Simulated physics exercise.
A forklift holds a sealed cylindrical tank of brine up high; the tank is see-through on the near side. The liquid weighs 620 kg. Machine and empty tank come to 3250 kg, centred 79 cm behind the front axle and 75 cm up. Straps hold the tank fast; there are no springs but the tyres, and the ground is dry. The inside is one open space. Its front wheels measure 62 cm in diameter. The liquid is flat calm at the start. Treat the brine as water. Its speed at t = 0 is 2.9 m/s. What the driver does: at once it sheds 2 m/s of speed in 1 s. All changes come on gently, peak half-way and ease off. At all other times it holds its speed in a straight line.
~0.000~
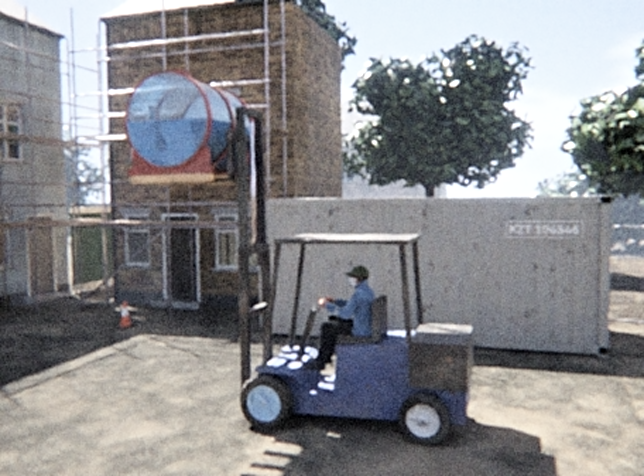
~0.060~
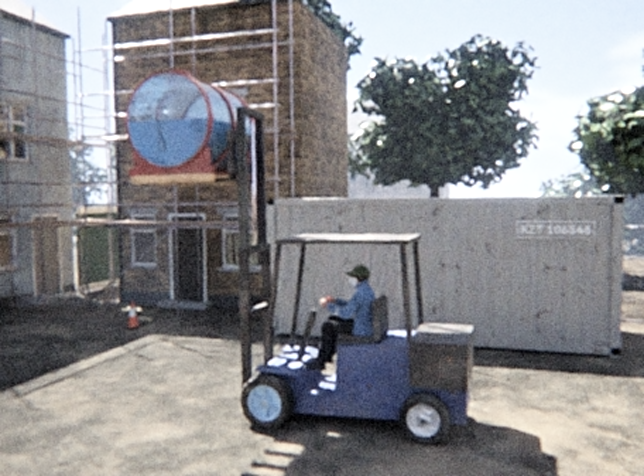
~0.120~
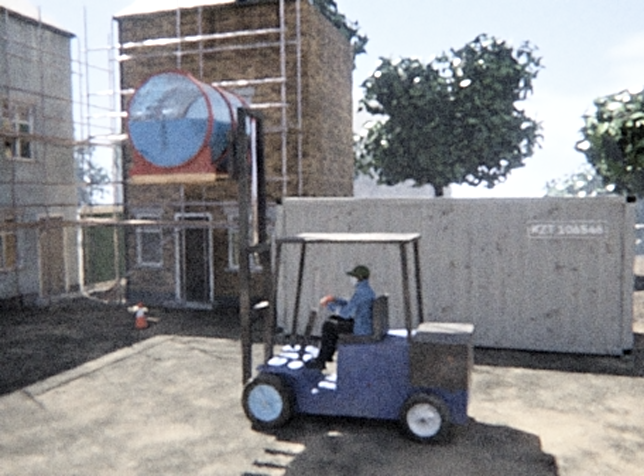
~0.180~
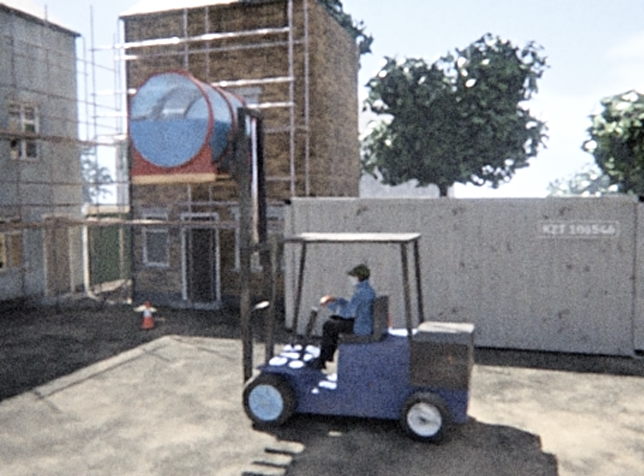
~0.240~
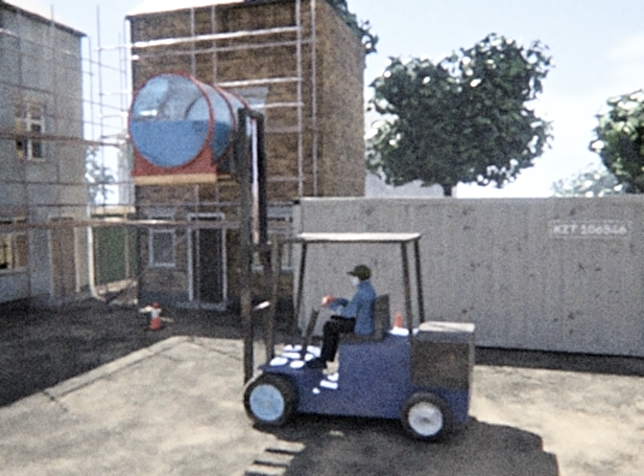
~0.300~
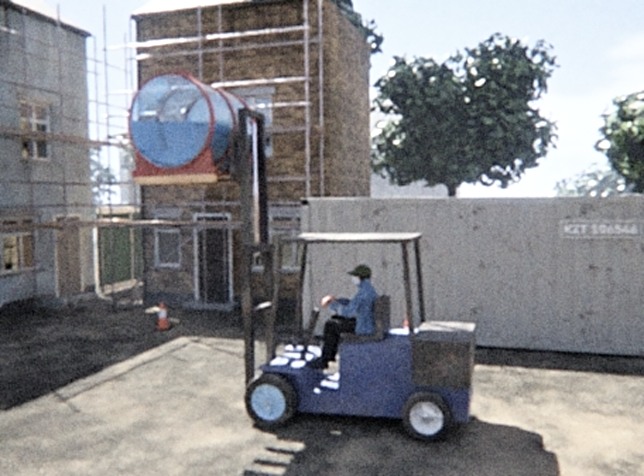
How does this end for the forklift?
The forklift stays planted.
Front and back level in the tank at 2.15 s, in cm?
About 74 cm in front and 42 cm behind.
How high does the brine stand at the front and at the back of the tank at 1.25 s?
Front 46 cm, back 68 cm.
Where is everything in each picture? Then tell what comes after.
In the first picture, it reaches (139, 123) at the front; it reaches (196, 119) at the back; it rides level; the front is on the left; a wheel hub at (262, 405).
In the second picture, it reaches (139, 123) at the front; it reaches (197, 119) at the back; it rides level.
In the third picture, it reaches (140, 123) at the front; it reaches (197, 119) at the back; it rides level.
In the fourth picture, it reaches (140, 123) at the front; it reaches (198, 120) at the back; it rides level.
In the fifth picture, it reaches (141, 123) at the front; it reaches (198, 121) at the back; it rides level.
In the sixth picture, it reaches (142, 123) at the front; it reaches (199, 122) at the back; it rides level; a wheel hub at (267, 403).
After 0.65 s the lean is 1° nose down, wheels down; the liquid stands 33 cm at the back and 78 cm at the front.
After 1.25 s the lean is 0°, wheels down; the liquid stands 68 cm at the back and 46 cm at the front.
After 2.15 s the lean is 0°, wheels down; the liquid stands 42 cm at the back and 74 cm at the front.
After 3.98 s no wheel has left the ground; at worst the lighter axle bore 0 per cent of the weight.
